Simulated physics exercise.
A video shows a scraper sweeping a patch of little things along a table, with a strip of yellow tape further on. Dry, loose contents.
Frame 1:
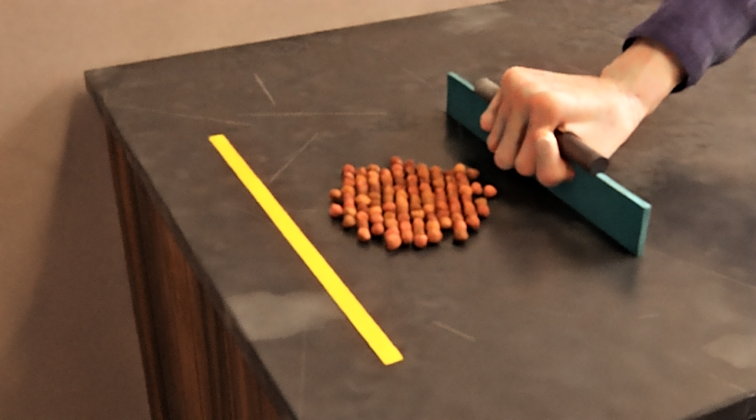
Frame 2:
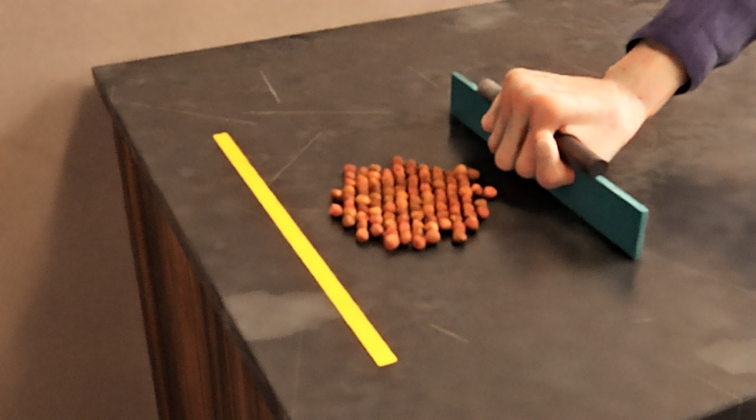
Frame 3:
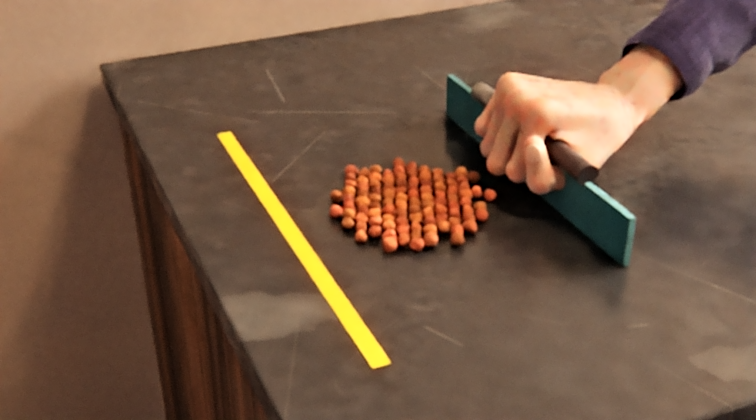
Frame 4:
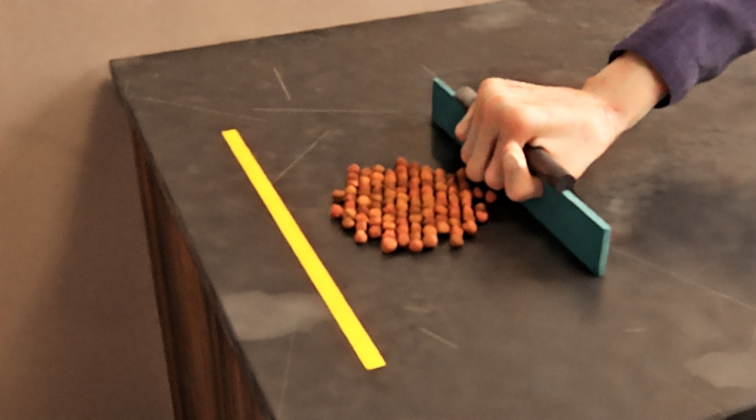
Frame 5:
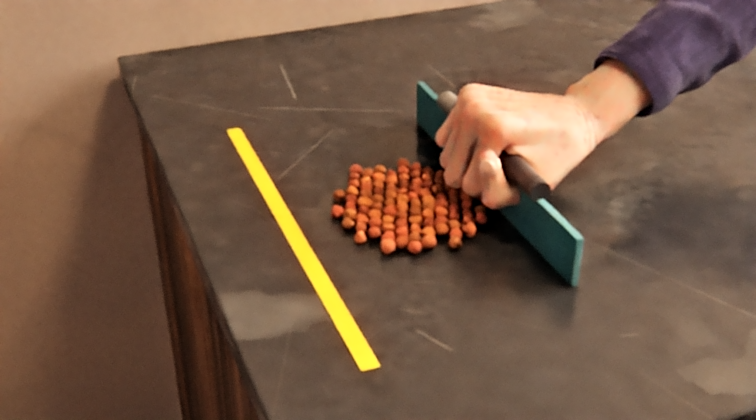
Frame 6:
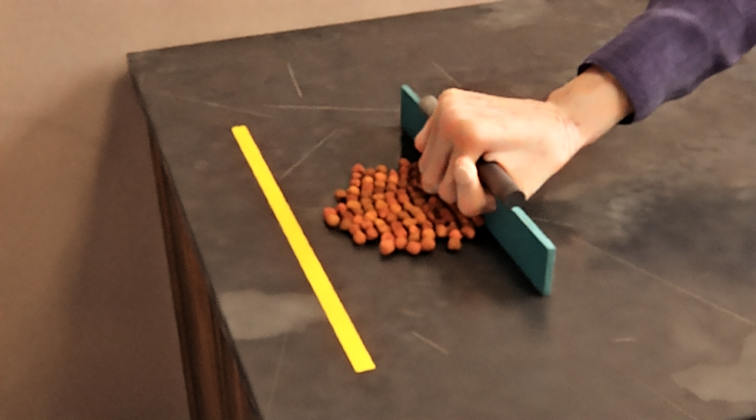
On a dark tabletop, a hand held a teal scraper still beside a patch of reddish-brown pellets, then slid it left into them, bunching the nearer ones and nudging some toward a yellow strip.
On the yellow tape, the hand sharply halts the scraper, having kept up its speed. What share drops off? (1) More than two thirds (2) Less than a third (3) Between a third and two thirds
Option 2: Less than a third.
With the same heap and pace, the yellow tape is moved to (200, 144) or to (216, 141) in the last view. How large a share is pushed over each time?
Case one: Around 60 percent; case two: 40 percent.
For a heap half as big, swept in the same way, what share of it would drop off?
It comes out near 0 per cent of the heap.
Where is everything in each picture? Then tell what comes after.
In the first picture, scraper near (627, 218), at rest; yellow tape near (222, 145), about a palm's width from the edge; edge at (197, 258); the heap near (414, 201), clay pellets.
In the second picture, scraper near (625, 221), at rest.
In the third picture, scraper near (614, 228); the heap near (414, 203).
In the fourth picture, scraper near (590, 237).
In the fifth picture, scraper near (564, 247); the heap near (415, 205).
In the sixth picture, scraper near (537, 256); yellow tape near (243, 137); edge at (199, 252); the heap near (408, 208), near a third pushed along.
Shortly afterwards, scraper still moving, near (374, 172); heap all on the table, its front near (254, 247).
Next, scraper stopped at the yellow tape; heap a little over the edge.
Some moments later, scraper stopped at the yellow tape; heap near a quarter over the edge.
In the end, scraper stopped at the yellow tape; heap near a quarter over the edge.
